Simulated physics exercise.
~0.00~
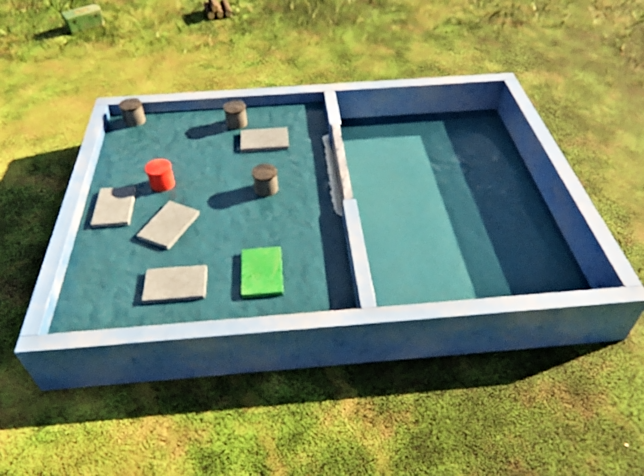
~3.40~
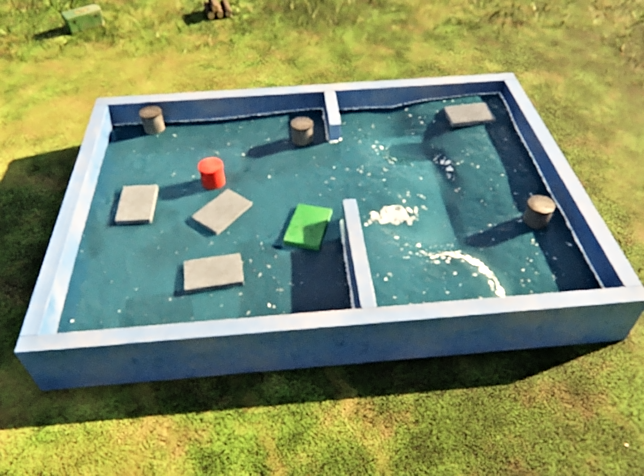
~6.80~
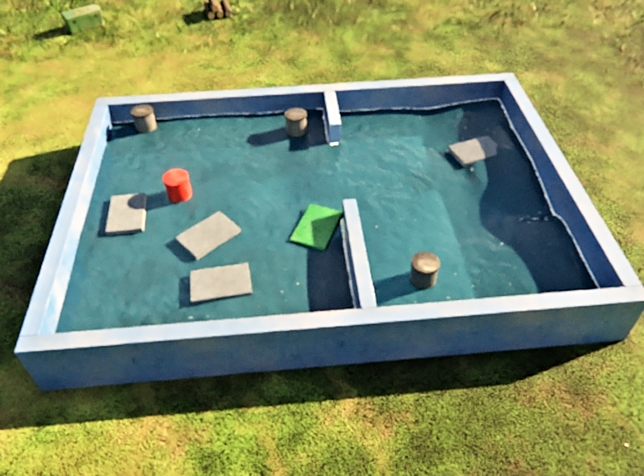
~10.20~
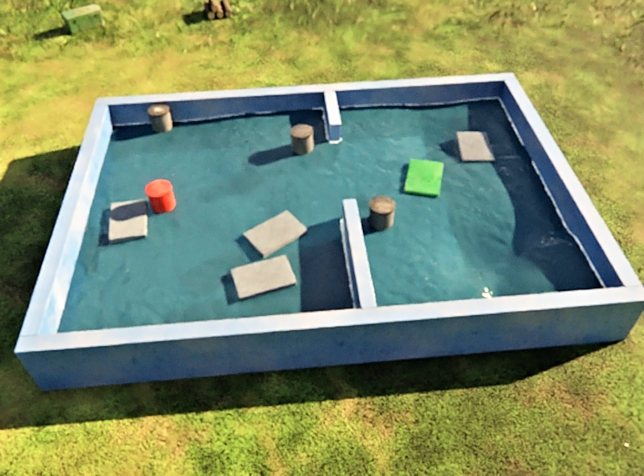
Two settling basins joined by a dividing wall sit on sunlit grass, seen from above. The left one holds a red pail, a green float near the wall and several grey floats and brown pails, while the right one is clear of objects. Once the board in the gap is gone, water surges rightward, carrying a grey float and a brown pail through amid white foam. The pail swings down and left, then back up toward the wall. Finally the green float slips through into the right basin, while the red pail stays afloat on the left.
